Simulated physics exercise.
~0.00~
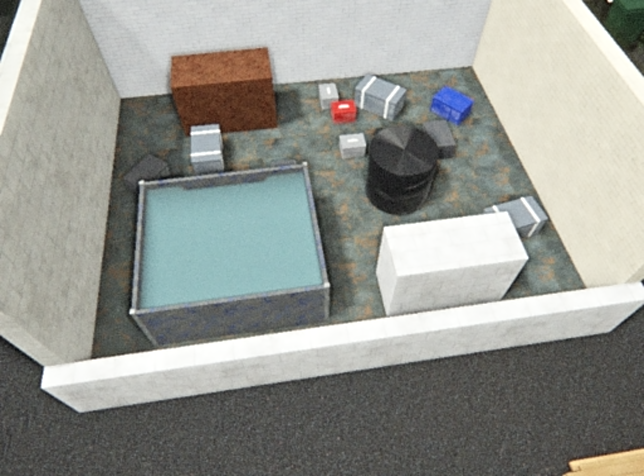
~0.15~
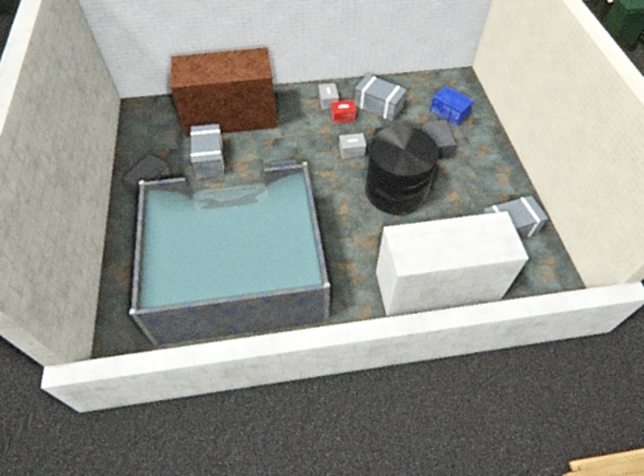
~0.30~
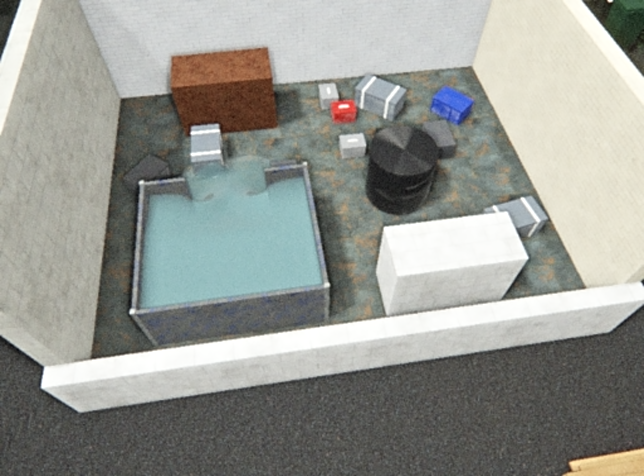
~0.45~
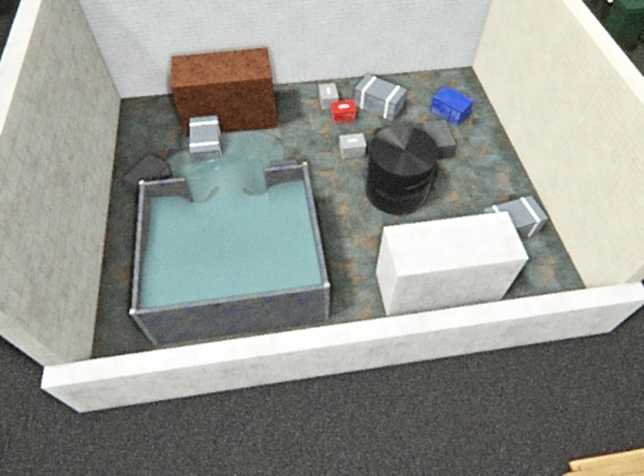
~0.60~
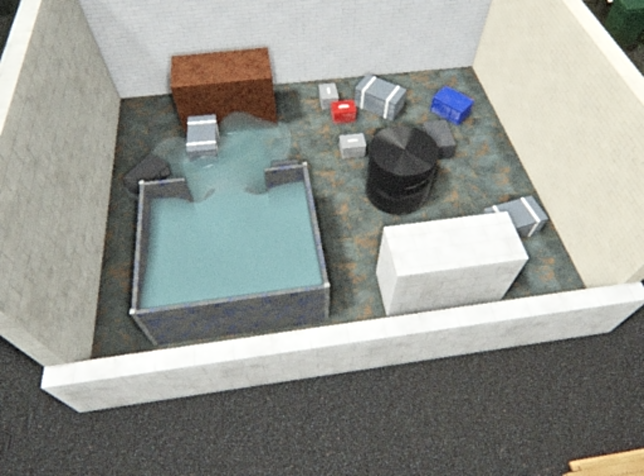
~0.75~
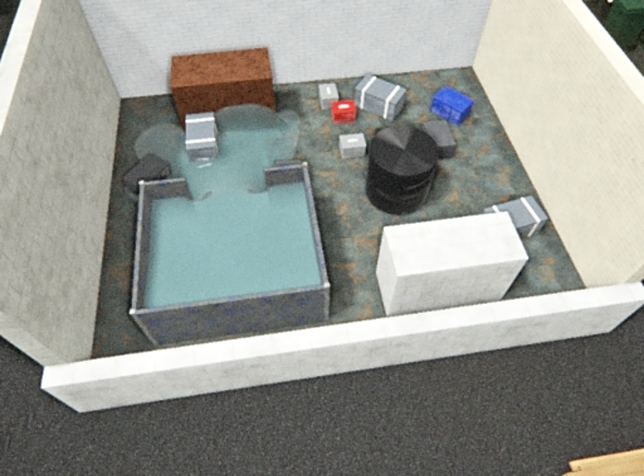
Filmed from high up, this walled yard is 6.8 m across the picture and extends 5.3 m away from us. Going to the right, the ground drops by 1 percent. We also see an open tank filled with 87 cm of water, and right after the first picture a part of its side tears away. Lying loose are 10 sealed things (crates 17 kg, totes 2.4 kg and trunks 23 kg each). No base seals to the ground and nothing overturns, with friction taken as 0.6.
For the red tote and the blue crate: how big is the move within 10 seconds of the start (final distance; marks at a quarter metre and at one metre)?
In the end red tote: Modest shift. Blue crate: Large shift.
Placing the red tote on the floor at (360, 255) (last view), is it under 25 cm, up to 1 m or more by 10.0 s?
I'd say it lands far off.
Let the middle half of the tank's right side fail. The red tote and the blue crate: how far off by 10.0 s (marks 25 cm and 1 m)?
Note: Red tote swept well away, blue crate swept well away.
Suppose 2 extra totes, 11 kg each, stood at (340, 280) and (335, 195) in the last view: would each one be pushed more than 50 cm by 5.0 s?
One by one: Within it, then within it.
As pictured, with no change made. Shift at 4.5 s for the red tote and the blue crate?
About 300 cm and 200 cm, respectively.
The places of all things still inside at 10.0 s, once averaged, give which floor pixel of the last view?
Mean position approx. (389, 229).
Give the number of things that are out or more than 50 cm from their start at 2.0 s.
I count 4 of them.
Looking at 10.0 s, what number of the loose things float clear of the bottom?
At that time the total is 9.
After 2.0 s the red tote is near (419, 138), 1.5 m from its start, afloat; the blue crate is near (455, 99), 0.0 m from its start, aground; 3 afloat.
After 4.5 s the red tote is near (475, 195), 2.8 m from its start, afloat; the blue crate is near (517, 169), 1.9 m from its start, afloat; 8 afloat.
After 7.0 s the red tote is near (354, 214), 2.4 m from its start, afloat; the blue crate is near (564, 238), 3.3 m from its start, afloat; 9 afloat.
After 10.0 s the red tote is near (381, 114), 0.7 m from its start, afloat; the blue crate is near (530, 228), 2.9 m from its start, afloat; 9 afloat.
